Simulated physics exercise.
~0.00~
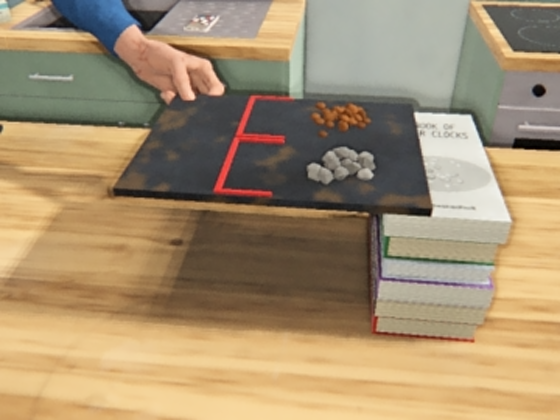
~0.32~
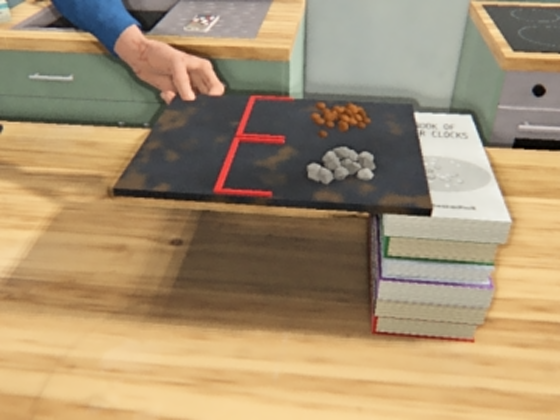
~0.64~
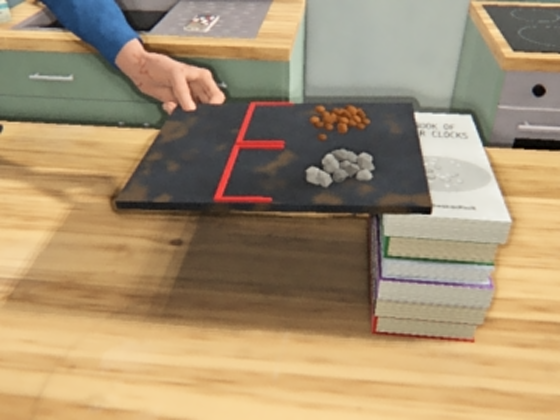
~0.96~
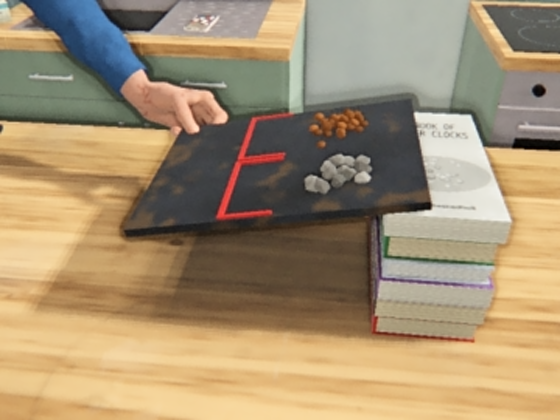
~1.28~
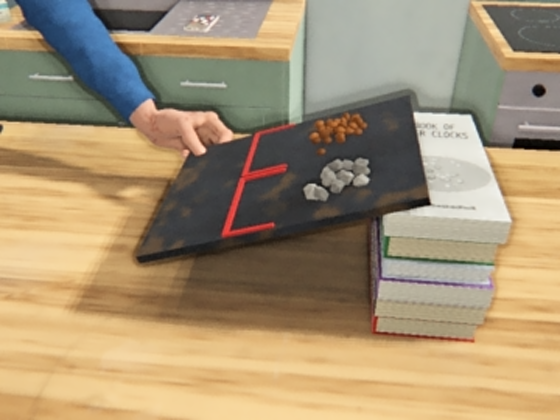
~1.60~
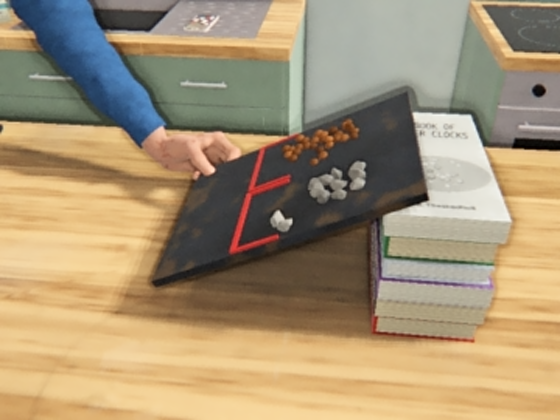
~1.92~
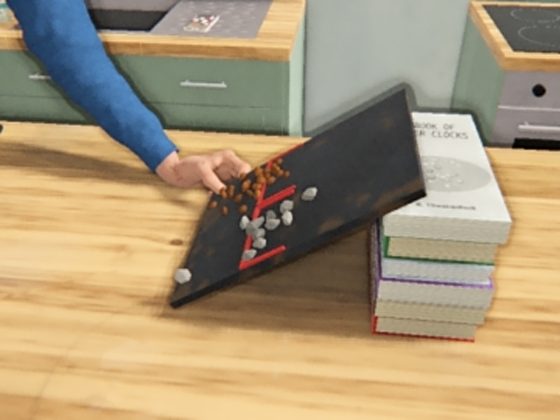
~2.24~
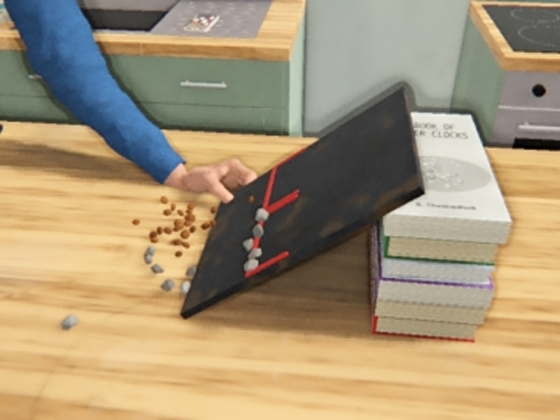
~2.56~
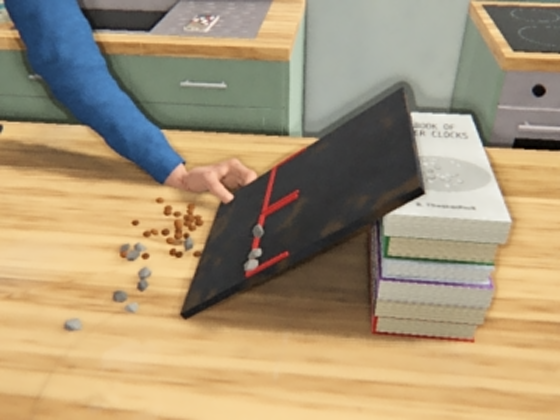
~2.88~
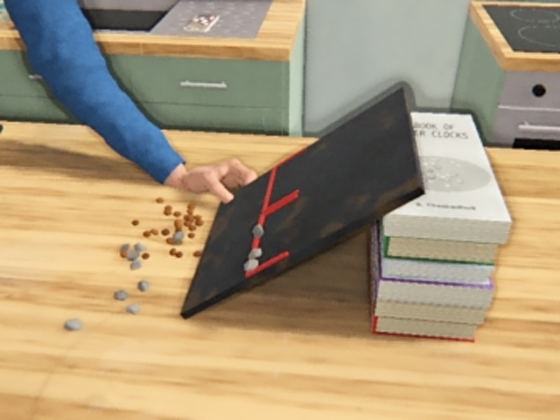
A dark, mottled board with red strips lies level, its right end on a stack of books and its left end held by a hand above a wooden counter. On it sit a heap of orange-brown bits at the back and gray stones in front. The hand lowers the left end, and the board tilts steadily while both heaps at first stay put. As it steepens, they slide down to the left and spill over the strips. The board comes to rest against the counter, with the brown bits and most stones scattered there, while a few stones stay caught behind the front strip.
